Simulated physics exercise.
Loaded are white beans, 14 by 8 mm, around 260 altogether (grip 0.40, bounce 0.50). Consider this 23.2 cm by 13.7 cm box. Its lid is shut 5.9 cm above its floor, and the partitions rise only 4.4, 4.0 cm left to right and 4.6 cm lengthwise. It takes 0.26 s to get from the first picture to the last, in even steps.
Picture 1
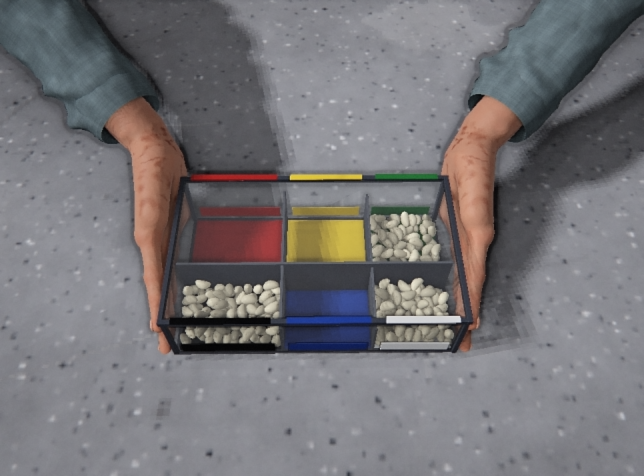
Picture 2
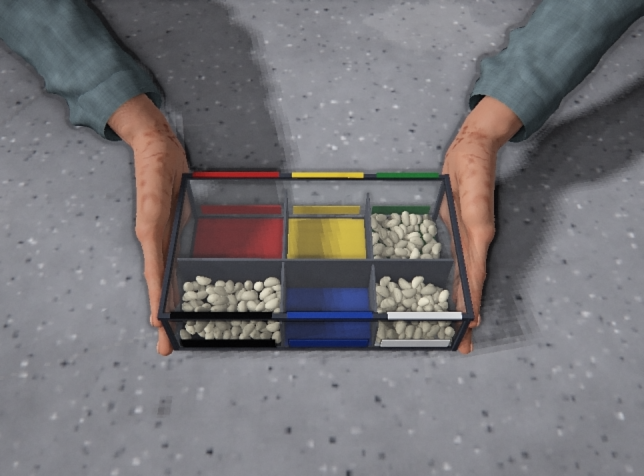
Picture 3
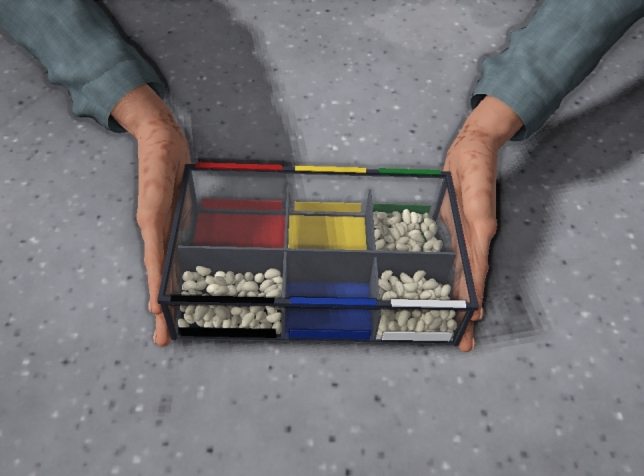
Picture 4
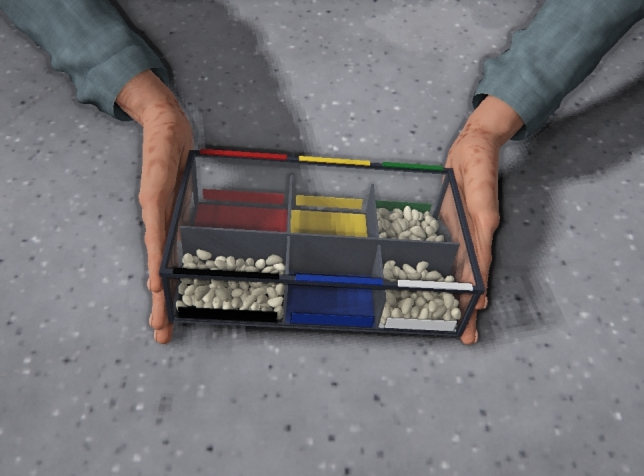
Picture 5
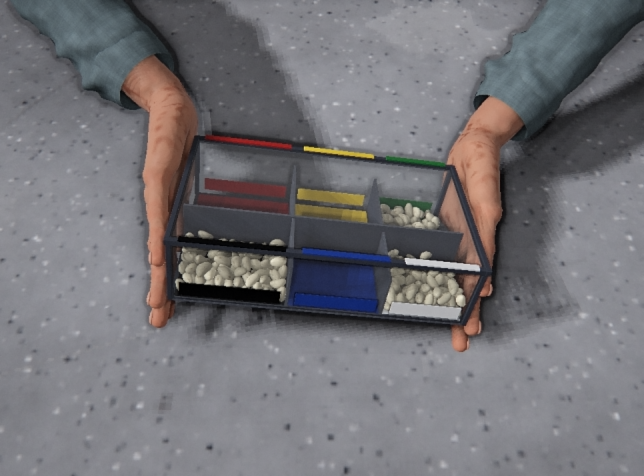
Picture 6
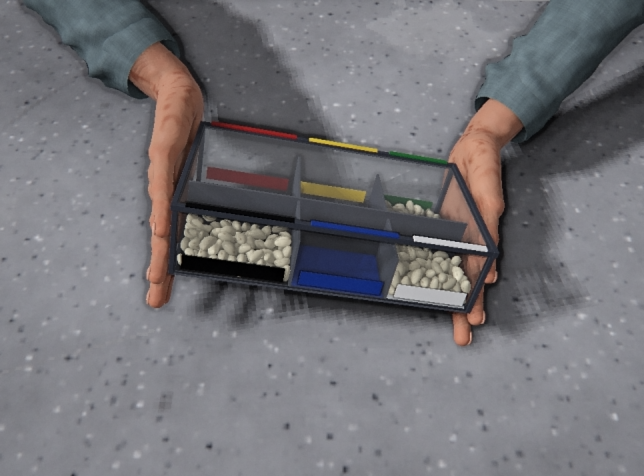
Clear divided box of white beans being lifted off a speckled grey surface and tilted by two hands, its left side higher.
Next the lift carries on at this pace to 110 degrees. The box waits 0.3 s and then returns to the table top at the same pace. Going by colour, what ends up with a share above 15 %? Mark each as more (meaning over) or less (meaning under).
Red - less; blue - less; green - more; yellow - less; white - more; black - more.
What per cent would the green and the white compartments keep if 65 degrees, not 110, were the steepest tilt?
You'd get green at 30 % and white at 30 %.
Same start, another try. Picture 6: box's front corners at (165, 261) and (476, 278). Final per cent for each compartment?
It comes out as red at 5 percent, blue at 0 percent, green at 40 percent, yellow at 5 percent, white at 25 percent and black at 25 percent.
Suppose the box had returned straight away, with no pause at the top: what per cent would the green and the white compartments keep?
Then, in per cent: Green 40, white 25.
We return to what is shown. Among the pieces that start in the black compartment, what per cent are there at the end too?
Around 70 per cent of it.
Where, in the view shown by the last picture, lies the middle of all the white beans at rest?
Somewhere around (396, 288) in the final frame.
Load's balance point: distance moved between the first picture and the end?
It shifts by roughly 2.5 cm.
Then, 0.95 s after the last picture, tilt 110 degrees; red 5 %, green 40 %, white 30 %, black 30 %.
Then, 1.58 s after the last picture, tilt 56 degrees; green 40 %, yellow 5 %, white 25 %, black 25 %.
Then, 2.26 s after the last picture, tilt 0 degrees; green 45 %, yellow 5 %, white 25 %, black 25 %.
In the end, red 0 %, blue 0 %, green 45 %, yellow 5 %, white 25 %, black 25 %.
